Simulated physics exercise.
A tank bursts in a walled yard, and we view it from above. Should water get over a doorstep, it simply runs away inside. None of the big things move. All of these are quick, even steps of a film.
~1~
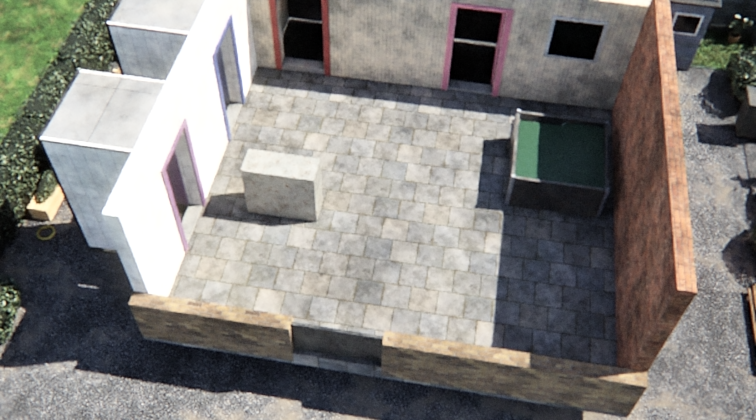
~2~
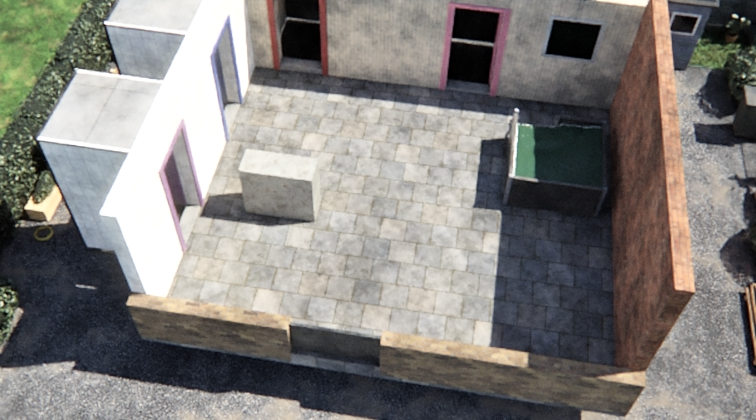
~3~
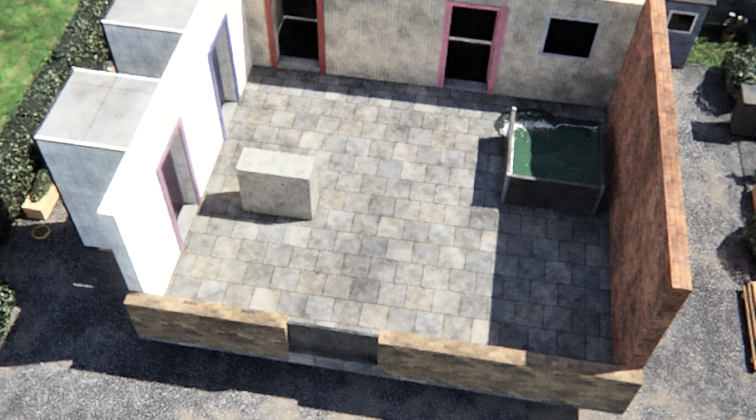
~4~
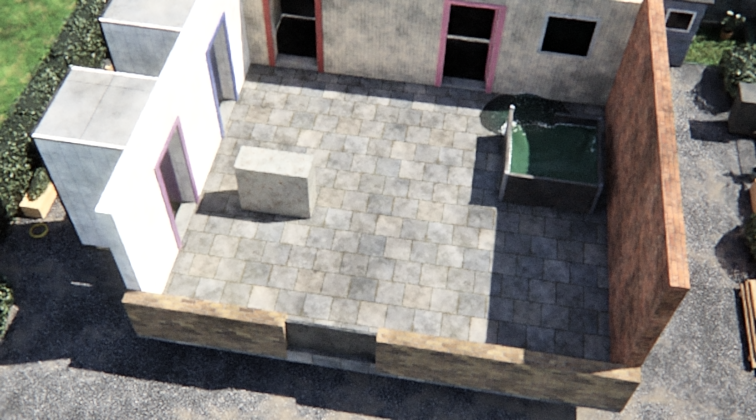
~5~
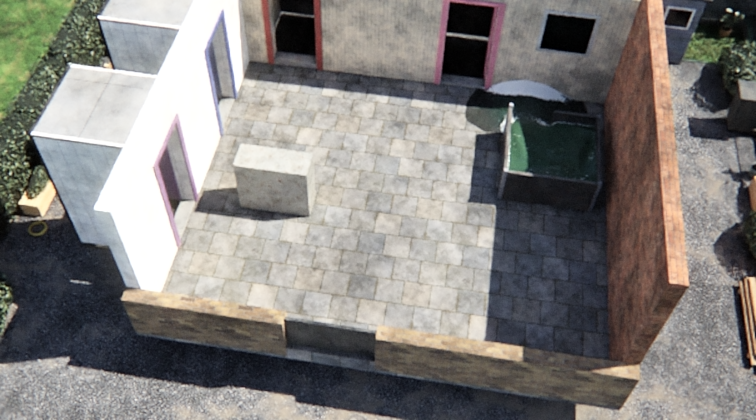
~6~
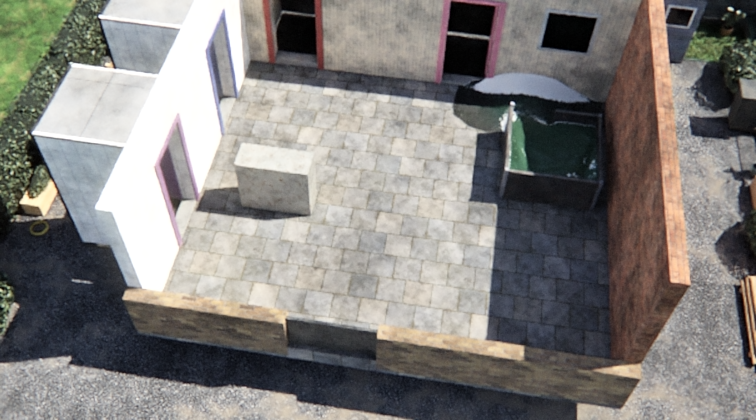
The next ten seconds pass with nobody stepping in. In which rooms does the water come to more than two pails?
One by one: The purple door does not exceed two buckets, the blue door exceeds two buckets, the pink door exceeds two buckets, the red door does not exceed two buckets.
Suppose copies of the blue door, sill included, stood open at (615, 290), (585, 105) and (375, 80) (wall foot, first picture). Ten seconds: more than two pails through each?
Falls short; exceeds the limit; falls short.
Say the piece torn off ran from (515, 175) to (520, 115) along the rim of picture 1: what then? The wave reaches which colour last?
It would be the one in purple.
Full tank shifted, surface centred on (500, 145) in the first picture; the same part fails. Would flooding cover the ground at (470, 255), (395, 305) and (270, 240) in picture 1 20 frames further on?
First spot bare, second bare, third bare.
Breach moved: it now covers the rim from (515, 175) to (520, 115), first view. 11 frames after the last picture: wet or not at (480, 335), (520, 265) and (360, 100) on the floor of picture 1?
Going in your order, I'd say still bare, then still bare, then drenched.
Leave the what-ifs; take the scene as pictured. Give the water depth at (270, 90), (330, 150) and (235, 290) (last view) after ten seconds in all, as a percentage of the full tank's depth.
Respectively near 10, 6 and 8 per cent.
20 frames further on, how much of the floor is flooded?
Roughly 40 percent, I'd say.
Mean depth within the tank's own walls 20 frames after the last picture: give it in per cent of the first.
It works out to roughly 36 %.
A moment on, water covers 10 % of the floor; the purple door not reached, the blue door not reached, the pink door under two buckets in, the red door not reached.
Next, water covers 20 % of the floor; the purple door not reached, the blue door not reached, the pink door over two buckets in, the red door wet at the sill, nothing in.
Then, water covers 40 % of the floor; the purple door not reached, the blue door under two buckets in, the pink door over two buckets in, the red door wet at the sill, nothing in.
Later, water covers 55 % of the floor; the purple door wet at the sill, nothing in, the blue door over two buckets in, the pink door far over two buckets in, the red door wet at the sill, nothing in.
In the end, water covers 70 % of the floor; the purple door wet at the sill, nothing in, the blue door far over two buckets in, the pink door far over two buckets in, the red door wet at the sill, nothing in.
